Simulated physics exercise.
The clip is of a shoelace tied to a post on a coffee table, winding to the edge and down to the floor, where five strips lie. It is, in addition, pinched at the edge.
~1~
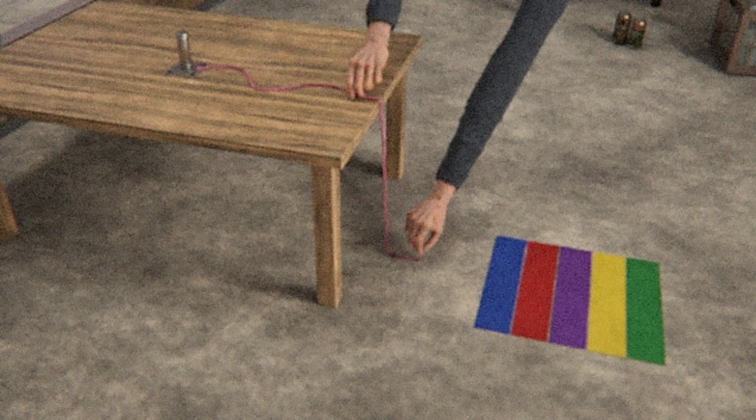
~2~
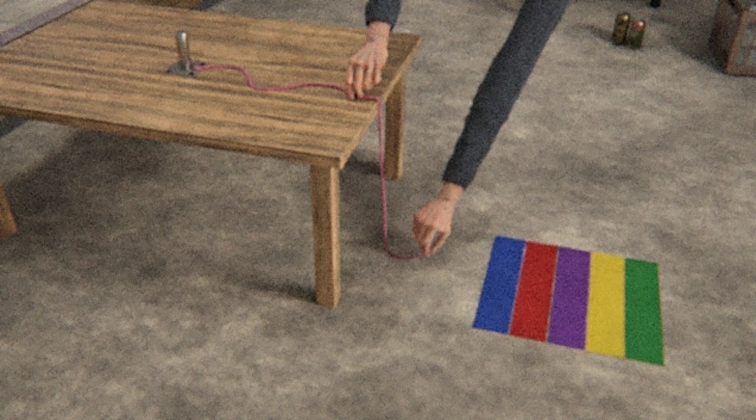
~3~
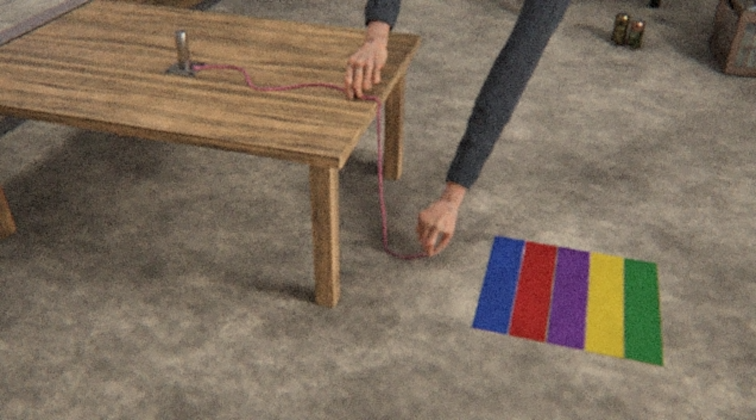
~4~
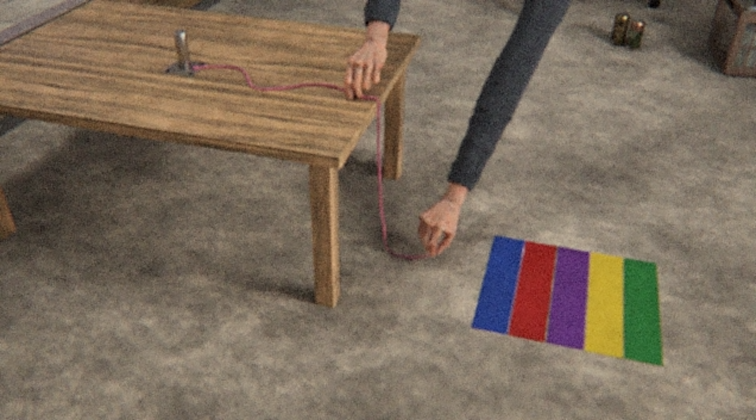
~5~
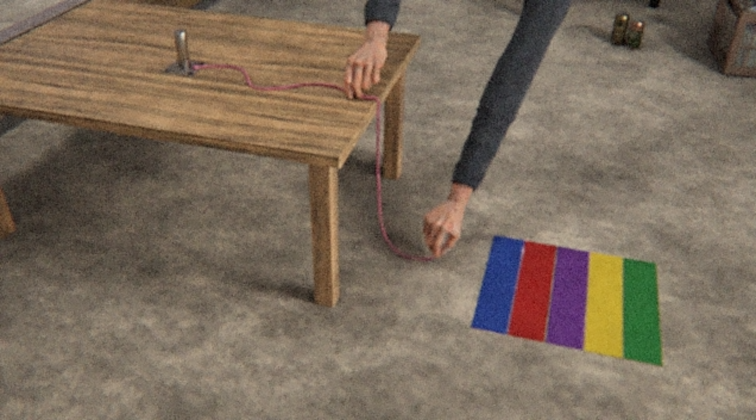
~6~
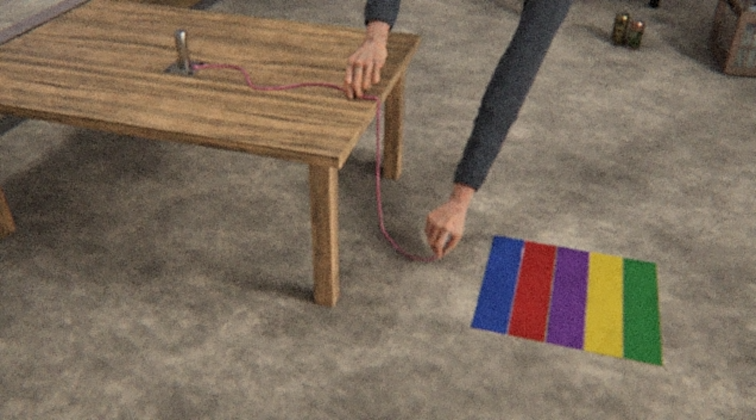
A hand pinching a pink shoelace at the table's edge while the other draws its end slightly right along the floor.
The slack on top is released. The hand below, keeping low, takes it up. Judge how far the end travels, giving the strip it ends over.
It ends over the purple strip.
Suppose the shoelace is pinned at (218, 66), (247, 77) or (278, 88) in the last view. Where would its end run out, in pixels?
Try 1: (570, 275); try 2: (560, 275); try 3: (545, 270).
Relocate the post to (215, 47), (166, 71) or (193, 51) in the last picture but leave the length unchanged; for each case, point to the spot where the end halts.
Results per try: (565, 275); (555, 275); (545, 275).
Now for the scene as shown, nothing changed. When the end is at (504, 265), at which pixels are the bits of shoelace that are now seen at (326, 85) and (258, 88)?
Mark one about (352, 94), mark two about (287, 84).
Soon after, end near (504, 265); over blue.
Then, end near (549, 273); over red.
At full stretch, end near (575, 278); over purple. It halts on the purple strip.
